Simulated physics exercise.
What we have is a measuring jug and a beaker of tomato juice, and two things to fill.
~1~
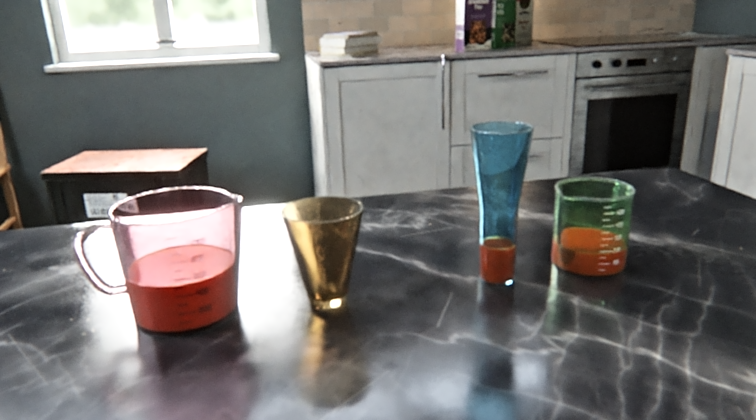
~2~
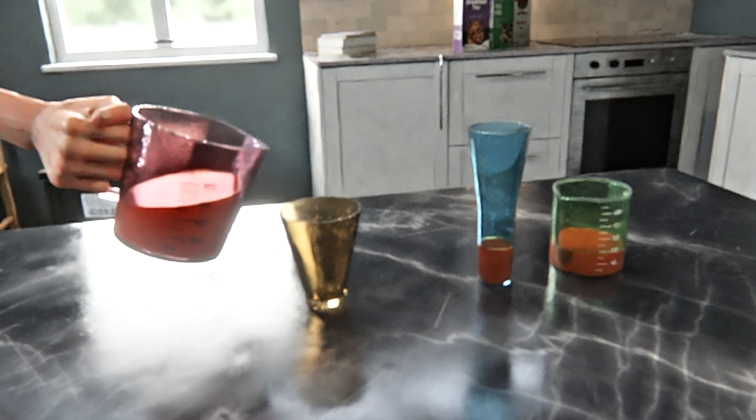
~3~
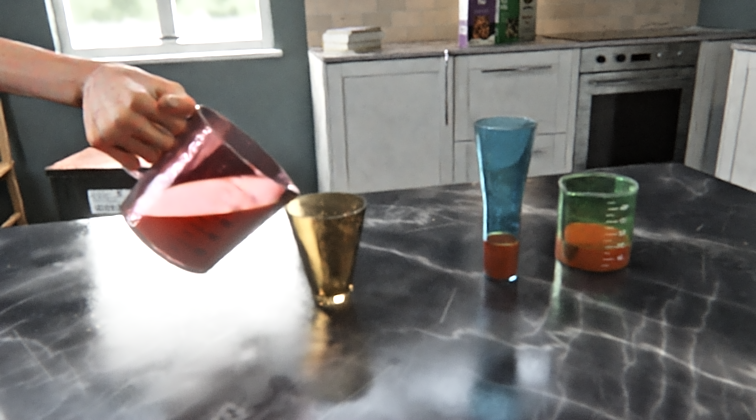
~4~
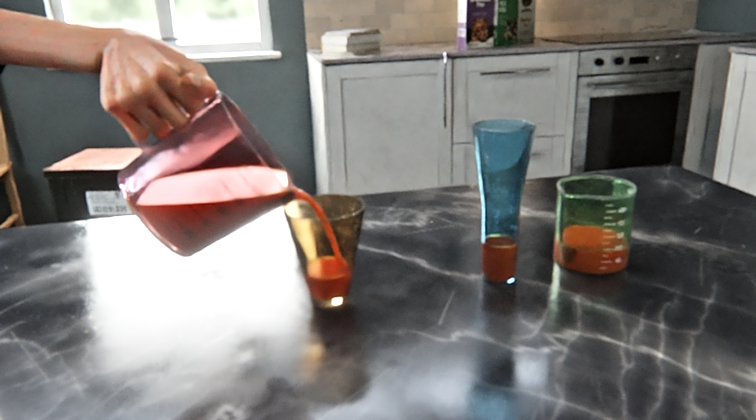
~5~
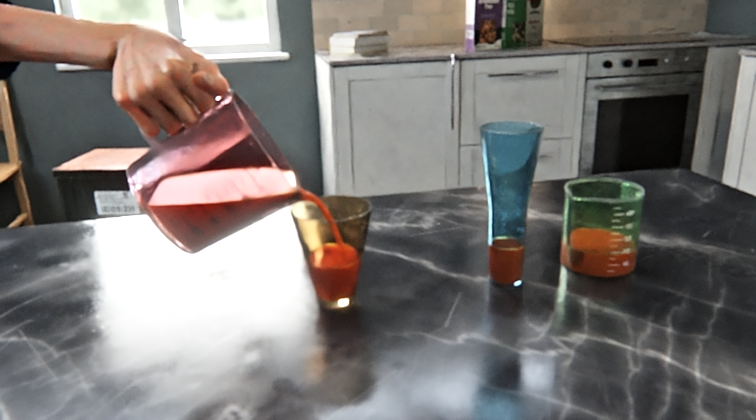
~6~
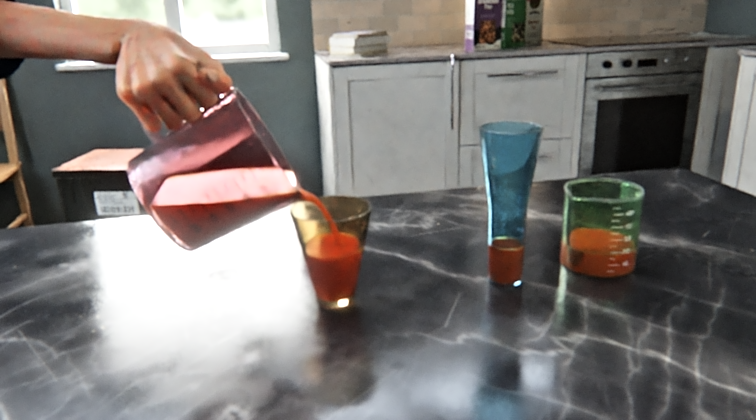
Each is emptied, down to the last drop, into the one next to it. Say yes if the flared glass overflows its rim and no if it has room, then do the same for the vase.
The flared glass ends up brimming over; the vase ends up with all of it.
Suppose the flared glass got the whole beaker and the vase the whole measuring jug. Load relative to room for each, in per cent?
About 50 % and 180 %.
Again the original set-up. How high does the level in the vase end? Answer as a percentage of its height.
Close to 80 in every hundred of its height.
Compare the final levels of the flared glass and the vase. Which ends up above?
The higher surface is in the one on the right.
A moment on, the flared glass is nearly full.
Further on, the flared glass is full to the brim and overflowed.
When it is over, the flared glass is full to the brim and overflowed; the vase is about three quarters full.
